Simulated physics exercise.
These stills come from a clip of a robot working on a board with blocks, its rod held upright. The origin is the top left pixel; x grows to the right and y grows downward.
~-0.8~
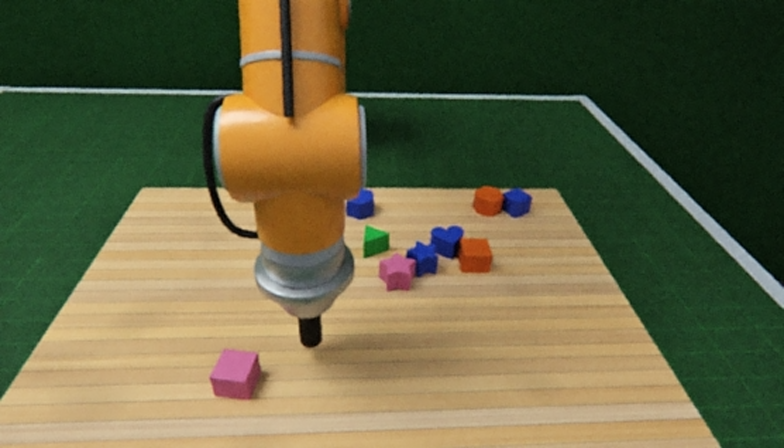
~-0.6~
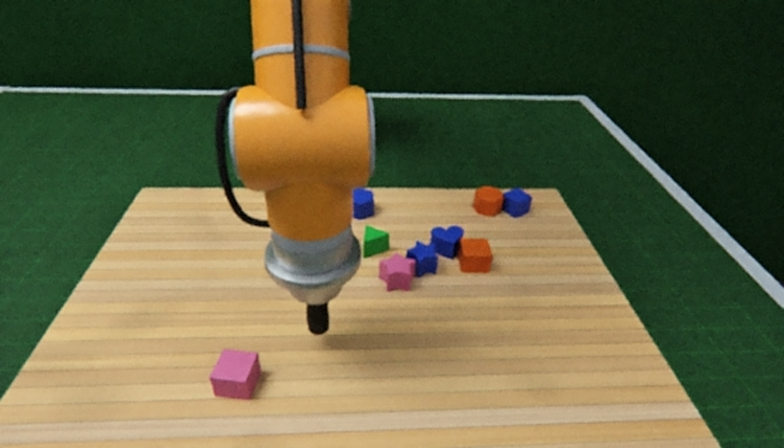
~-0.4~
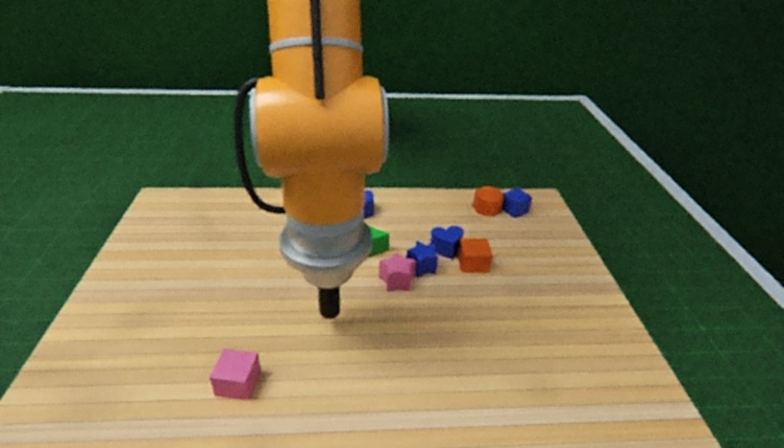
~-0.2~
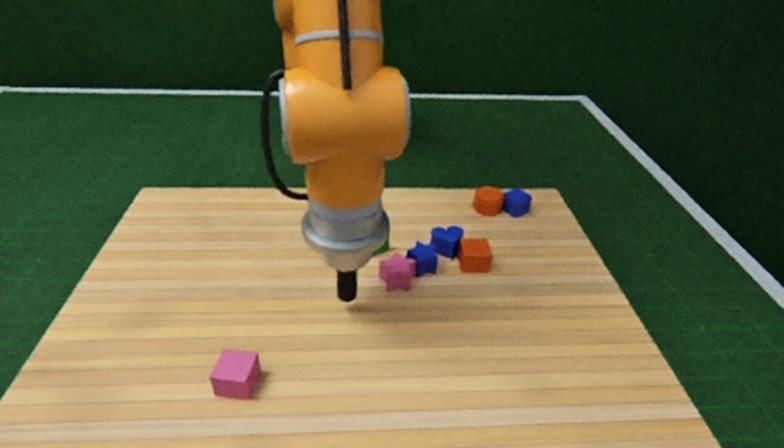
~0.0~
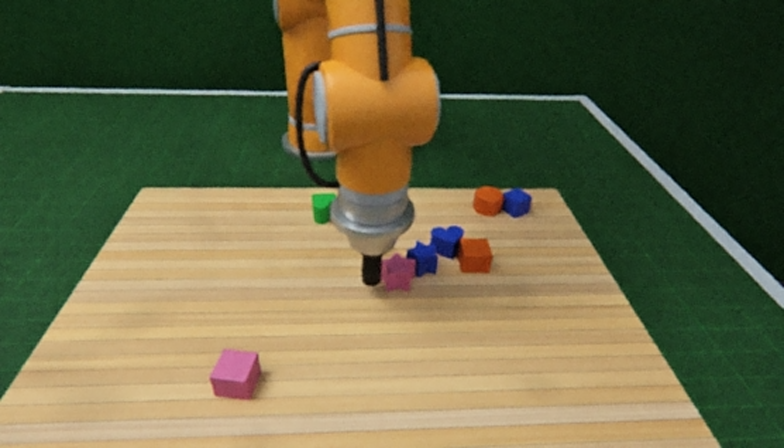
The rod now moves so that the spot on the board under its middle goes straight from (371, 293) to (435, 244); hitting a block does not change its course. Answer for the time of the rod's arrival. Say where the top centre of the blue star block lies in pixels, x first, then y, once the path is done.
Located at (470, 246).
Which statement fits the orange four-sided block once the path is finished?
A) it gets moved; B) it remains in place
A - it gets moved.
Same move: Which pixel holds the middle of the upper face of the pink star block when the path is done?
By then it is at (442, 243).
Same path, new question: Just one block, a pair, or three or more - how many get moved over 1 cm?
I'd put the number at three or more.
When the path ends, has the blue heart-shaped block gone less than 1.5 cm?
In short: No.
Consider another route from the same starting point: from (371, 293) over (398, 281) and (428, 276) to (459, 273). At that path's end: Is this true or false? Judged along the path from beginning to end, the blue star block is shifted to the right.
That is false.
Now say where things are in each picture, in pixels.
The first picture shows tip of the rod (311, 341), middles of tops, pink star block (398, 263), blue star block (423, 250), blue heart-shaped block (449, 233), orange four-sided block (476, 247).
The second picture shows rod (319, 328), nothing pushed.
The third picture shows rod (330, 312), nothing pushed.
The fourth picture shows rod (347, 296), nothing pushed.
The fifth picture shows rod (371, 281), pink star block (398, 263), blue star block (423, 250), blue heart-shaped block (449, 233), orange four-sided block (476, 247).
The first path, step by step. One third of the way, rod (396, 263); pink star block (416, 255); blue star block (437, 246), turned 15° anticlockwise; blue heart-shaped block (451, 231).
Two thirds of the way, rod (417, 247); pink star block (437, 246), turned 40° clockwise; blue star block (464, 244); blue heart-shaped block (456, 227), turned 20° anticlockwise; orange four-sided block (492, 247).
At the end, rod (436, 232); pink star block (442, 243), turned 80° clockwise; blue star block (470, 246); blue heart-shaped block (461, 225); orange four-sided block (498, 247).
